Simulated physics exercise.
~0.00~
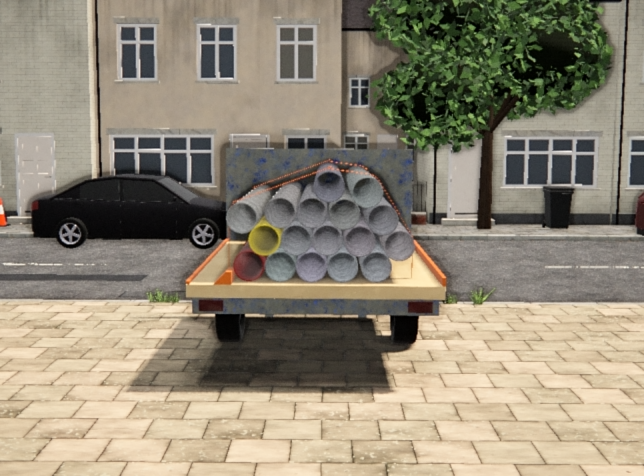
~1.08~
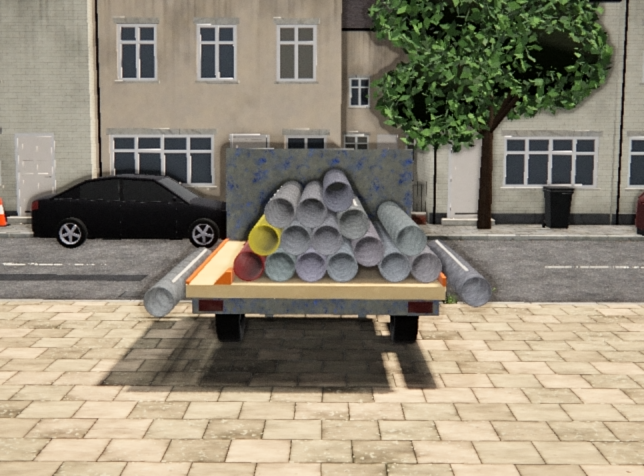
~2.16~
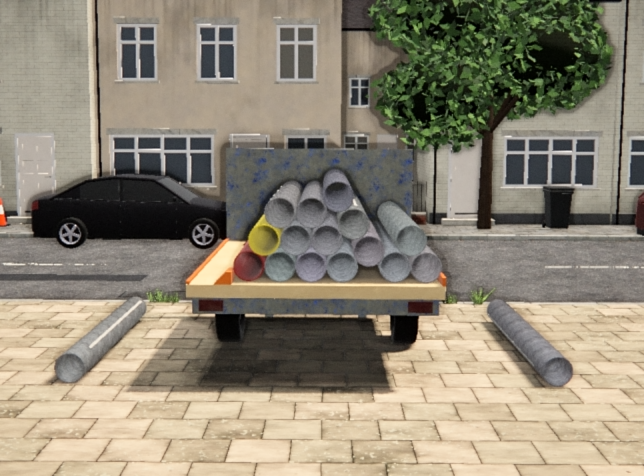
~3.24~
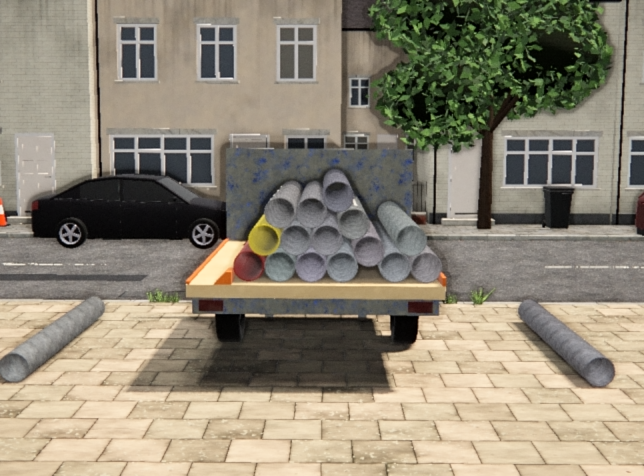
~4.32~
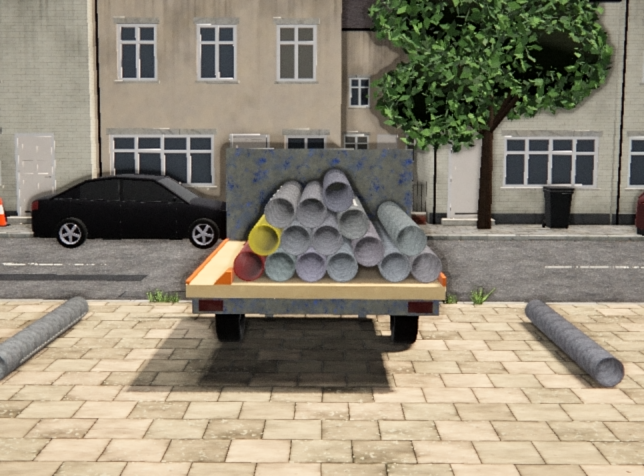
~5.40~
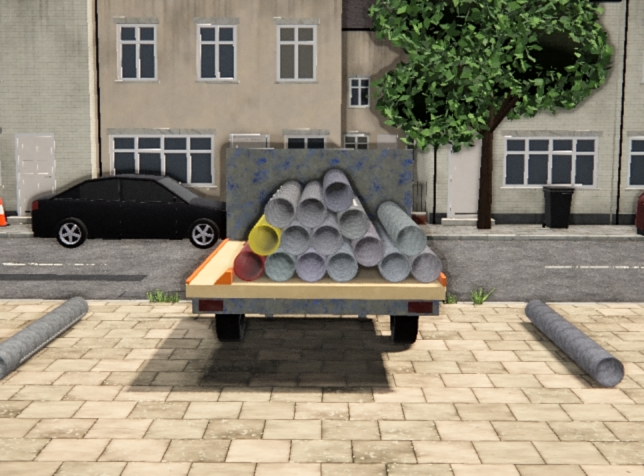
A heap of hollow grey pipes, with a yellow one and a red one at its left side, sits strapped on a flat trailer seen from behind on a paved area. Across the road stand terraced houses, a black car to the left and a leafy tree to the right. The straps come away and the stack loosens, sending one grey pipe over each side of the deck. Both drop to the paving and roll outward, then come to rest. The remaining pipes stay piled aboard, the yellow resting above the red.
